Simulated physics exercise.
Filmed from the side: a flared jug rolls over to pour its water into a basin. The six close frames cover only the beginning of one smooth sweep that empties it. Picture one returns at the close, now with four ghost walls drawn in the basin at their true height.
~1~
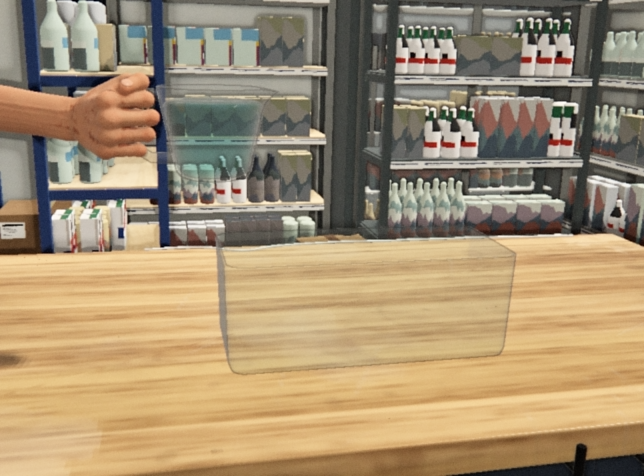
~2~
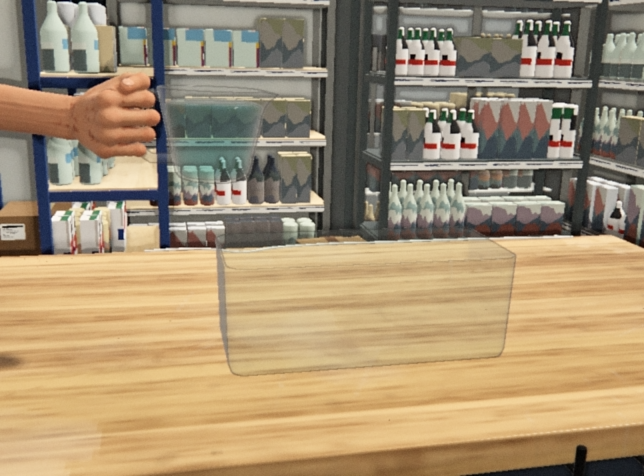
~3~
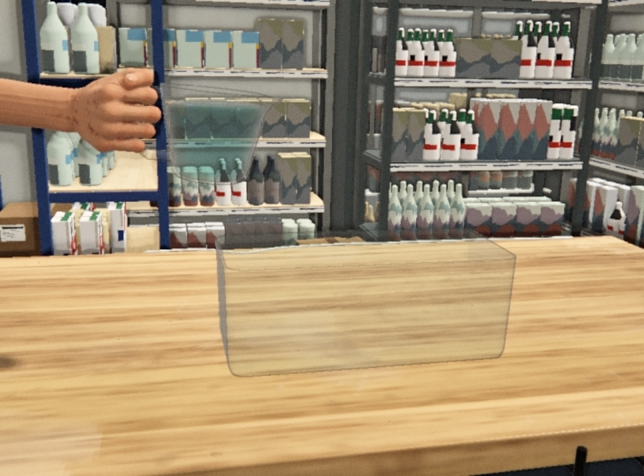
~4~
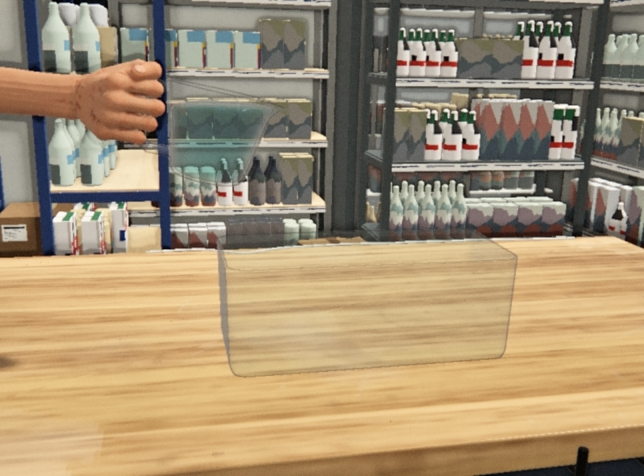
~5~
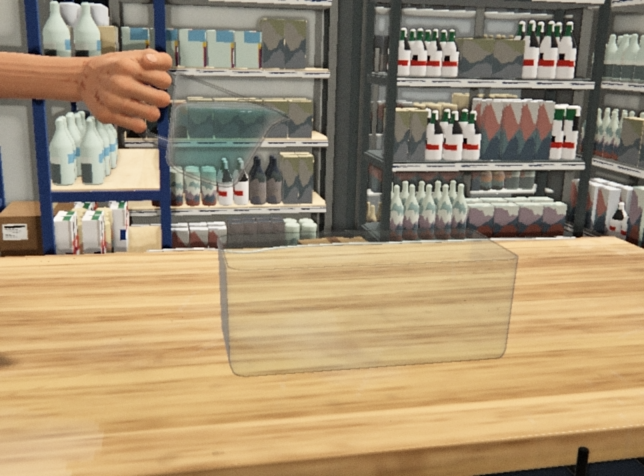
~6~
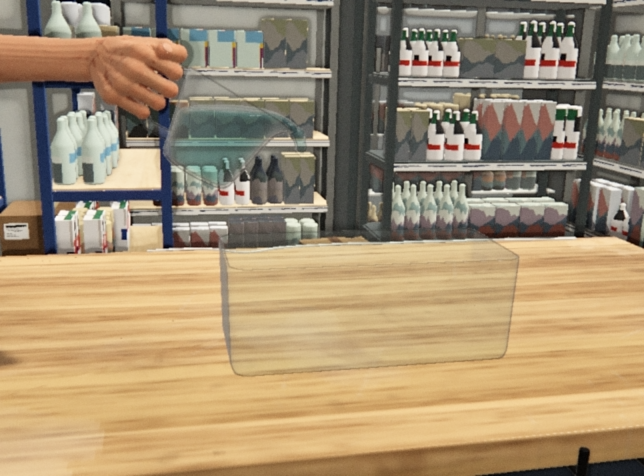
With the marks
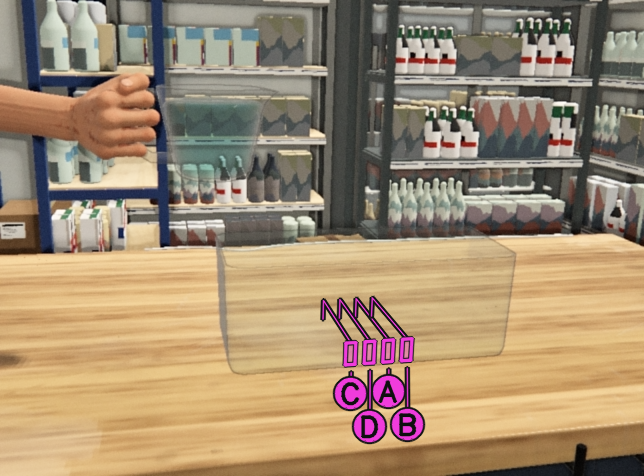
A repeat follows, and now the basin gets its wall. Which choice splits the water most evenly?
C.
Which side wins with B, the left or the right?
The left one.
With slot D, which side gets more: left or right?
The left one.
On the marked copy, A at (388, 369); B at (407, 367); C at (351, 372); D at (370, 370).
With A, about 86 % ends left of the wall and 13 % right of it.
With B, about 85 % ends left of the wall and 14 % right of it.
With C, about 55 % ends left of the wall and 44 % right of it.
With D, about 81 % ends left of the wall and 16 % right of it.
